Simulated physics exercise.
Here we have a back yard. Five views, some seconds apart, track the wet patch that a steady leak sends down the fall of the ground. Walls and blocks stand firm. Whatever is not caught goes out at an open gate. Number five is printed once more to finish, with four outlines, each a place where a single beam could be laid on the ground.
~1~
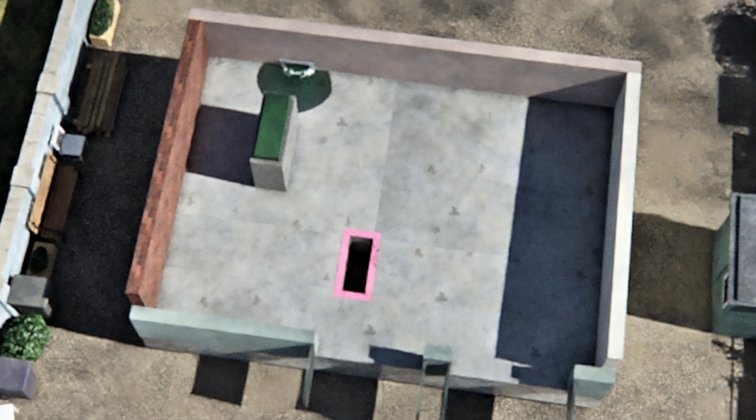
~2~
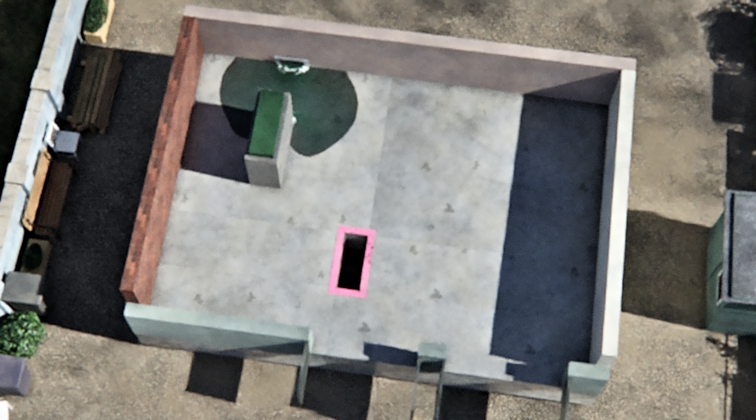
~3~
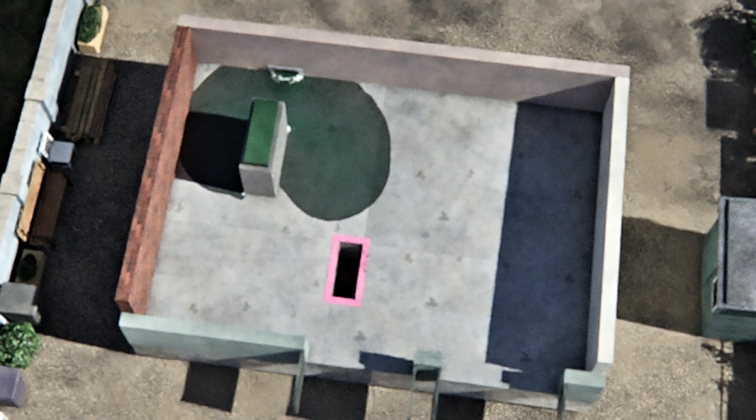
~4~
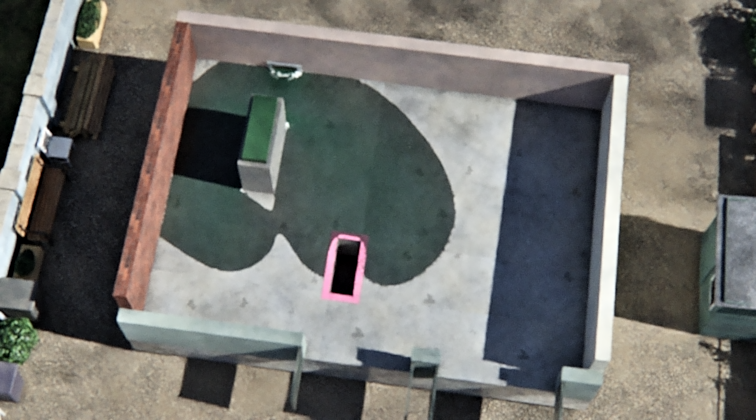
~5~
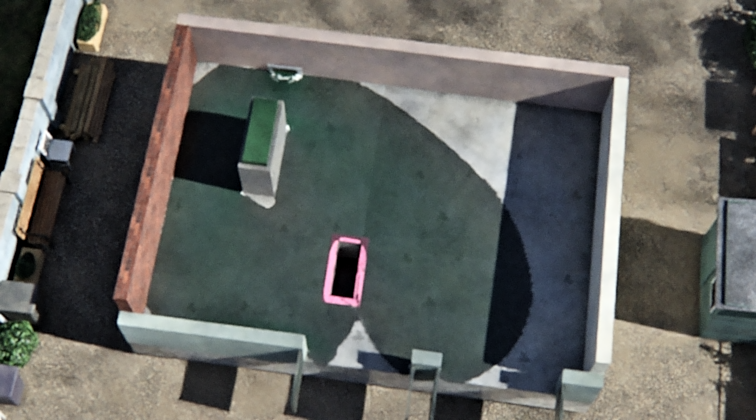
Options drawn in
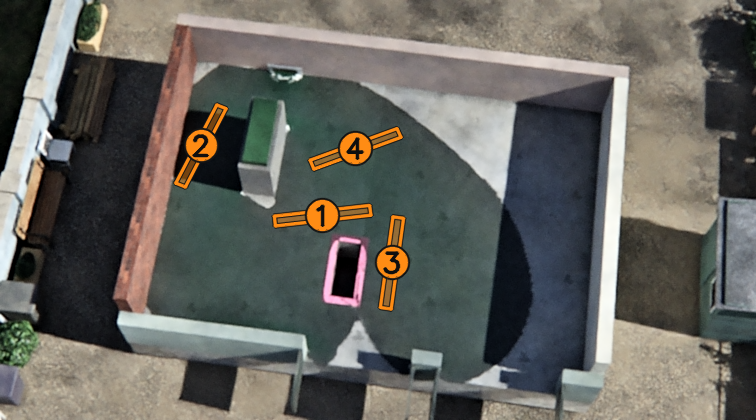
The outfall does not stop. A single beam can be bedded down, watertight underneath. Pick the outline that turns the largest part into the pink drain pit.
Use spot 3.
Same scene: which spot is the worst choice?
The answer is 1.
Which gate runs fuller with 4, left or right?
The right one.
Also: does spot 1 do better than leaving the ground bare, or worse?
Worse.
On the marked copy, 1 from (274, 221) to (370, 210); 2 from (180, 185) to (221, 106); 3 from (385, 308) to (398, 217); 4 from (311, 164) to (398, 132).
For spot 1, about 5 % of the stream runs into the pink drain pit, about 95 % out by the gates.
For spot 2, about 18 % of the stream runs into the pink drain pit, about 82 % out by the gates.
For spot 3, about 26 % of the stream runs into the pink drain pit, about 74 % out by the gates.
For spot 4, about 15 % of the stream runs into the pink drain pit, about 85 % out by the gates.
